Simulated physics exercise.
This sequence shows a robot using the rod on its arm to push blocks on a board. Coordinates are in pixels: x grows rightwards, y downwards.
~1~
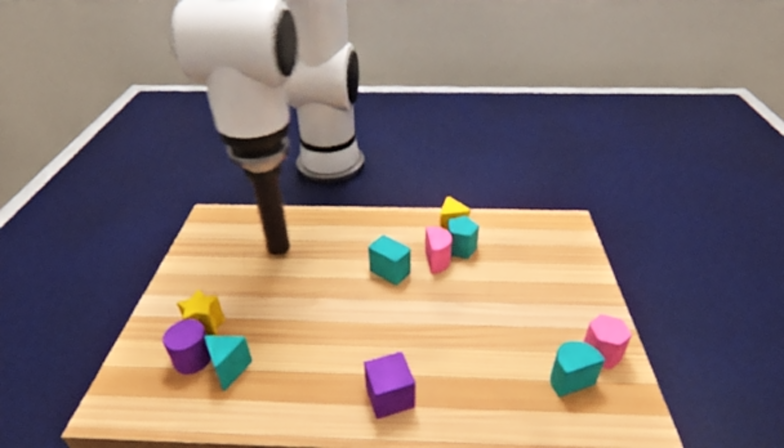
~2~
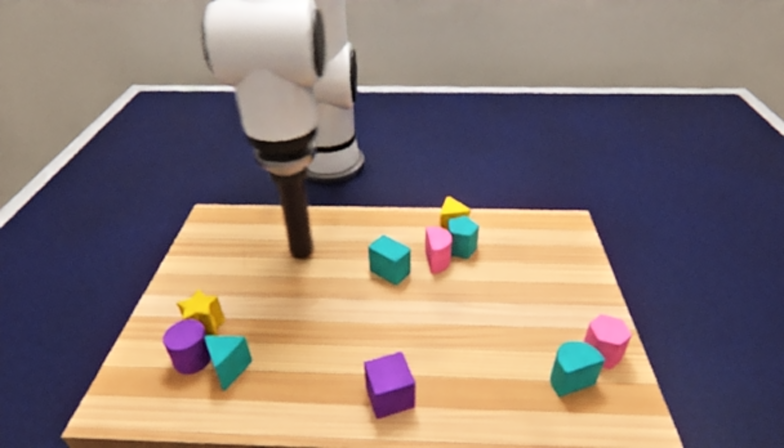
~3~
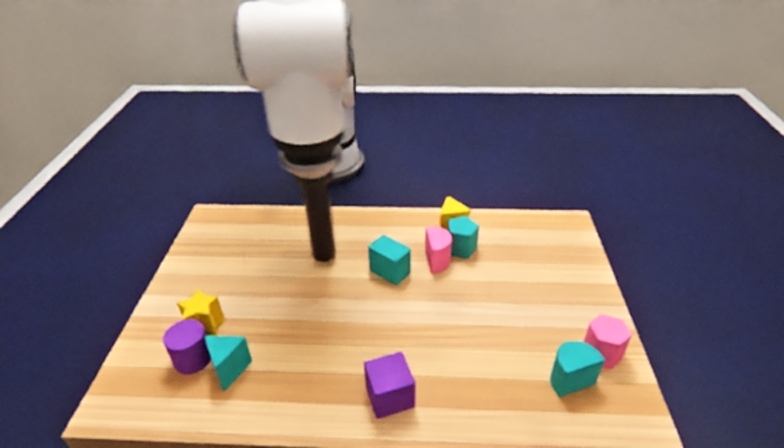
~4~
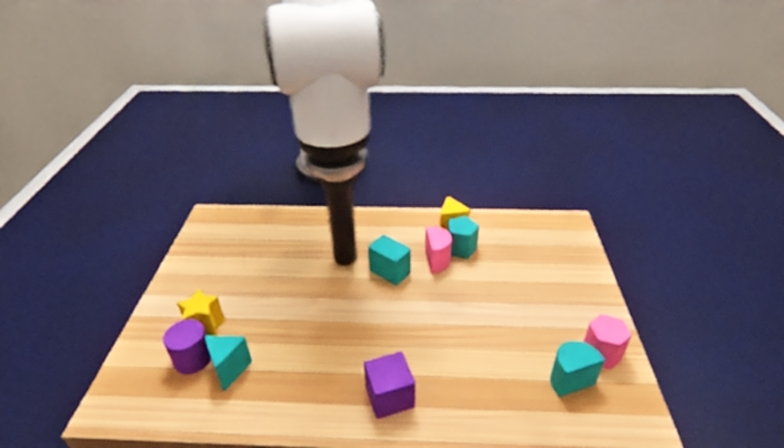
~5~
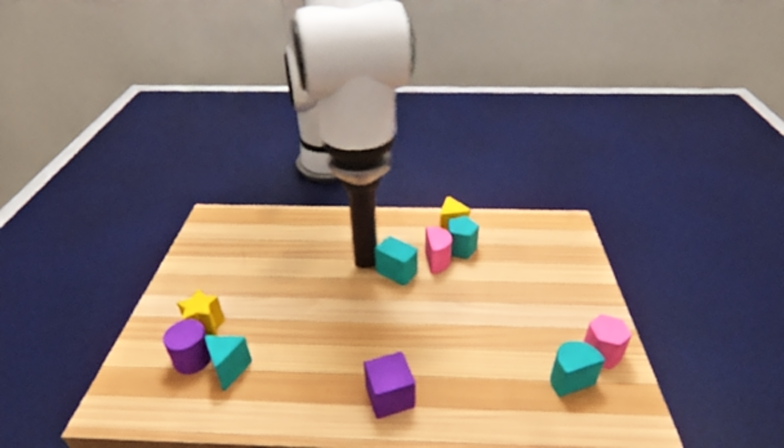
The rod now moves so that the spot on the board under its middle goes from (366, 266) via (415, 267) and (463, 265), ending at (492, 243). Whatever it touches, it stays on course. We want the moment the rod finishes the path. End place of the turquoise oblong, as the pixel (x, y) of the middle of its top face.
The centre of its top face lies at (451, 265).
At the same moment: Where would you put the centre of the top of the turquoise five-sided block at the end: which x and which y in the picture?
Close to (489, 203).
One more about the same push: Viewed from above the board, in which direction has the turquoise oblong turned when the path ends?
From above, it turns clockwise.
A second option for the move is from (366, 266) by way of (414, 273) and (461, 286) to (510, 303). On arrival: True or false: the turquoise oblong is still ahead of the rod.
Answer: True.
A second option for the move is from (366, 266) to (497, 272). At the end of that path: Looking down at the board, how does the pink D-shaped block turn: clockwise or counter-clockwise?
Rotation: Counter-clockwise.
On the path given first. One third of the way, rod at (415, 261); turquoise oblong at (438, 258), turned 15° clockwise; pink D-shaped block at (442, 237), turned 25° anticlockwise.
Two thirds of the way, rod at (464, 260); turquoise oblong at (451, 265), turned 50° clockwise; pink D-shaped block at (487, 236), turned 20° anticlockwise; turquoise five-sided block at (484, 218), turned 90° anticlockwise.
At the end, rod at (492, 238); turquoise oblong at (451, 265), turned 50° clockwise; pink D-shaped block at (516, 227), turned 25° clockwise; yellow triangle in place; turquoise five-sided block at (489, 203), turned 130° anticlockwise.
